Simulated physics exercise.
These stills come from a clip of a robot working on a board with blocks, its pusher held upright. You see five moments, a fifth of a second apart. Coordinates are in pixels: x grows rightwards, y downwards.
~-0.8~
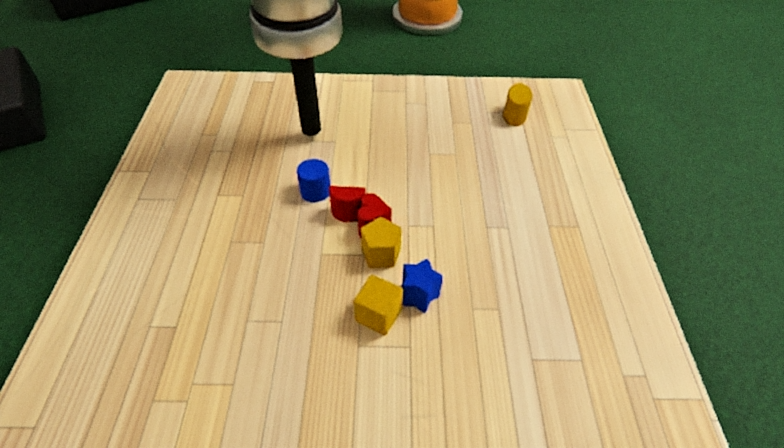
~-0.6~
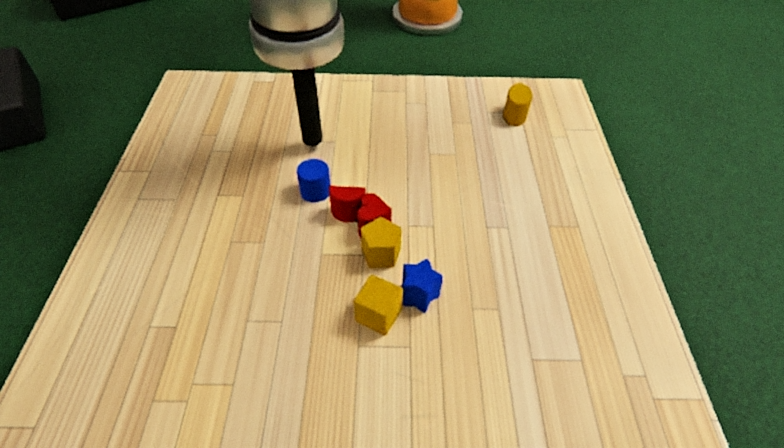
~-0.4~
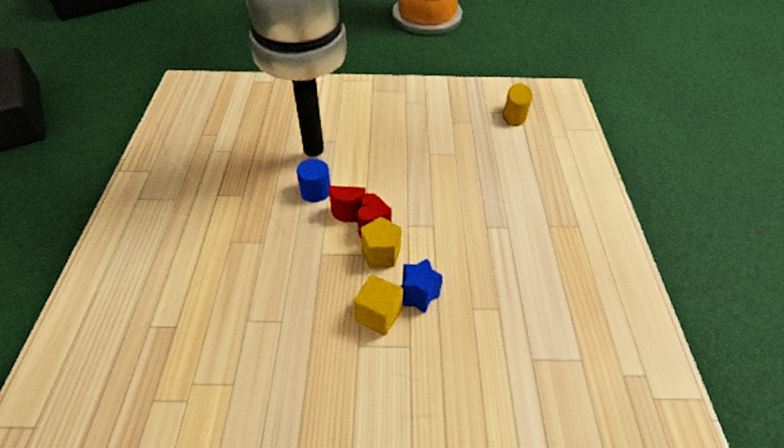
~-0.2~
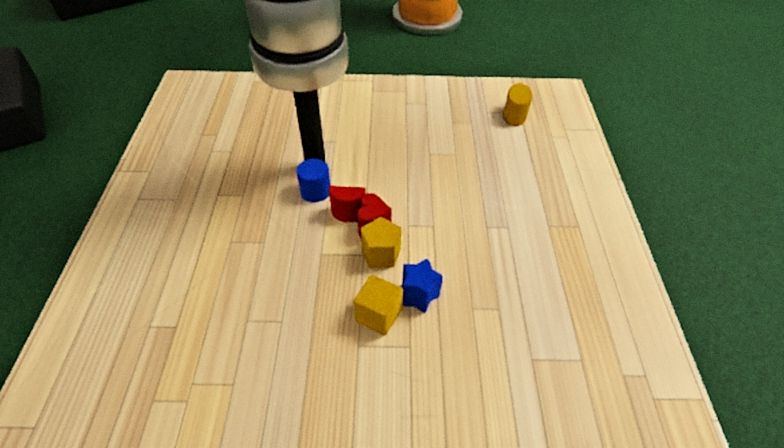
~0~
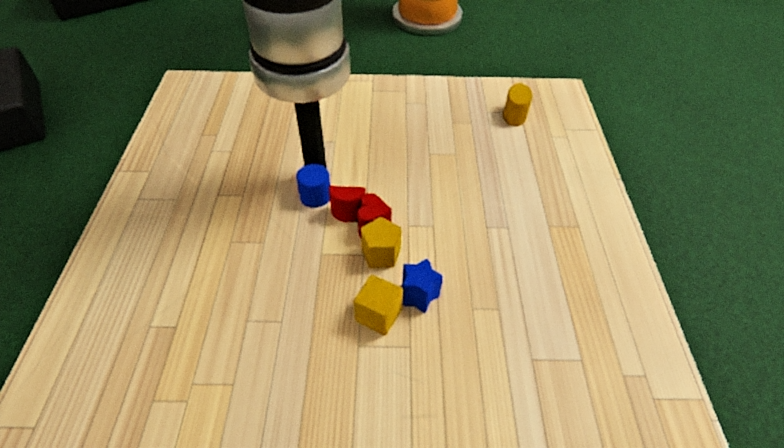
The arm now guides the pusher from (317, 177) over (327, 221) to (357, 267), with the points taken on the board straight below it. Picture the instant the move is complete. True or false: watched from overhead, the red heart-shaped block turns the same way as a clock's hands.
That statement is accurate.
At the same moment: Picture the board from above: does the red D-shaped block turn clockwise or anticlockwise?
Turns anticlockwise.
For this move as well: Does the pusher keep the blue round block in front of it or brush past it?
Left aside or behind.
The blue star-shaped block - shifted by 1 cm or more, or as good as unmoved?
From what I can tell, it will keep its place.
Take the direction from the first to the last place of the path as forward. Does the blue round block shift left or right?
Shifts right.
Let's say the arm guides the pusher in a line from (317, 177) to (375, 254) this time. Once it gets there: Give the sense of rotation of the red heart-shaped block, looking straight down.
Bird's-eye view: Counterclockwise.
What follows on the original path. One third of the way, pusher at (320, 201); blue round block at (309, 206).
Two thirds of the way, pusher at (336, 231); blue round block at (307, 226); red D-shaped block at (358, 198), turned 85° anticlockwise; red heart-shaped block at (384, 205), turned 30° clockwise.
At the end, pusher at (356, 261); blue round block at (307, 226); red D-shaped block at (358, 198), turned 85° anticlockwise; red heart-shaped block at (384, 205), turned 30° clockwise; yellow pentagon still; blue star-shaped block still.
